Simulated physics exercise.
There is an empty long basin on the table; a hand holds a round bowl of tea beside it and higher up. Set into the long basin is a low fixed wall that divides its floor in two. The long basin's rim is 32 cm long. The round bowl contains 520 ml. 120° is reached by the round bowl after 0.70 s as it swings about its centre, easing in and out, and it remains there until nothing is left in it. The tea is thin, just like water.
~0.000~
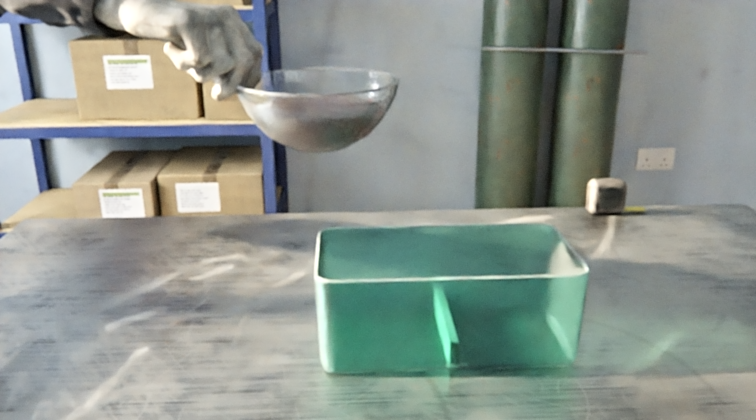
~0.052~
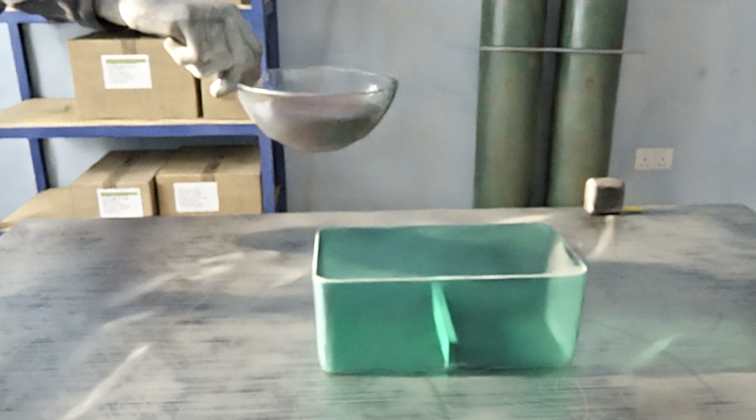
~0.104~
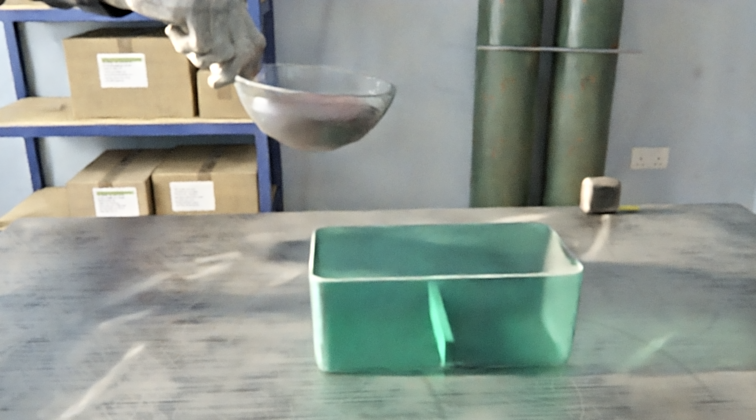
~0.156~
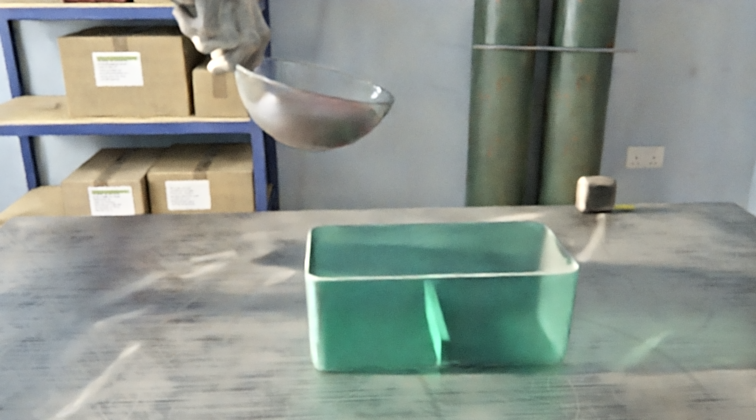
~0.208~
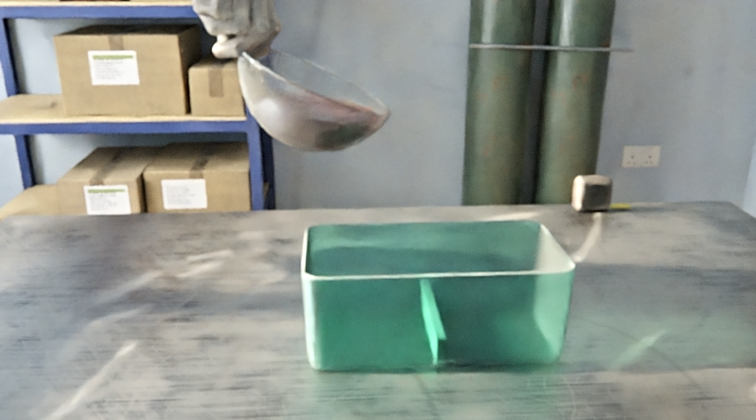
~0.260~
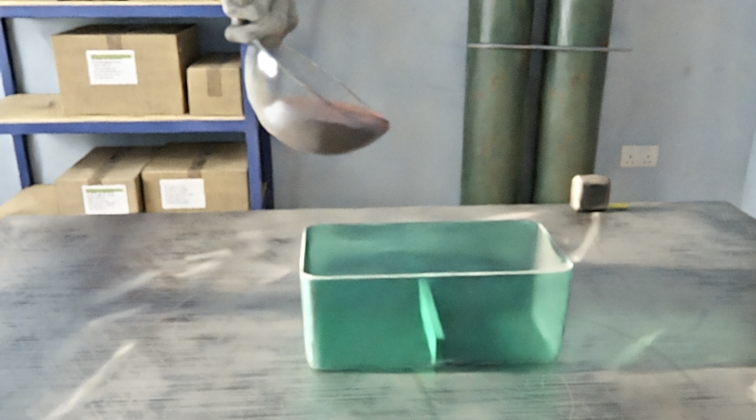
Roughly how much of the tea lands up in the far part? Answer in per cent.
Around 32 %.
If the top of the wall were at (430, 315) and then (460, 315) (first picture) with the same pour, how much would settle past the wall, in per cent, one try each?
I'd put it at about 55 per cent for the first and about 15 per cent for the second.
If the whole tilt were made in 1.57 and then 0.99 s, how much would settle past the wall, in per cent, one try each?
45 per cent first, 35 per cent second.
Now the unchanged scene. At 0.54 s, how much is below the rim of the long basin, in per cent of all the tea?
I'd put it near 70 percent.
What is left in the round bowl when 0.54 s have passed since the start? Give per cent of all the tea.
Roughly 0 per cent.
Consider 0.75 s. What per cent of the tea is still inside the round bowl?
About 0 per cent.
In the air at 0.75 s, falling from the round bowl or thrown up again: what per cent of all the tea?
About 6 per cent.
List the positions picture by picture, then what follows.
In the first picture, it leans 0°; its right rim is at (398, 81); the tea meets the walls at (252, 108) and (385, 106); the long basin's rim runs from (318, 254) to (571, 248); the wall's top is at (445, 312).
In the second picture, it leans 2°; its right rim is at (397, 83); the tea meets the walls at (251, 107) and (384, 107).
In the third picture, it leans 6°; its right rim is at (395, 89); the tea meets the walls at (249, 103) and (381, 108).
In the fourth picture, it leans 14°; its right rim is at (393, 99); the tea meets the walls at (249, 99) and (380, 111).
In the fifth picture, it leans 24°; its right rim is at (390, 113); the tea meets the walls at (251, 98) and (383, 115).
In the sixth picture, it leans 36°; its right rim is at (385, 130); the tea meets the walls at (257, 102) and (380, 118); 1 per cent is over the edge.
By 0.54 s the tilt is 106° and 0 per cent is still to pour, 47 is left of the wall and 22 right of it.
By 0.75 s the tilt is 120° and 0 per cent is still to pour, 63 is left of the wall and 30 right of it.
By 0.96 s the tilt is 120° and 0 per cent is still to pour, 64 is left of the wall and 32 right of it.
By 1.20 s the tilt is 120° and 0 per cent is still to pour, 64 is left of the wall and 32 right of it.
At rest 64 per cent lies left of the wall, 32 right of it and 4 outside.
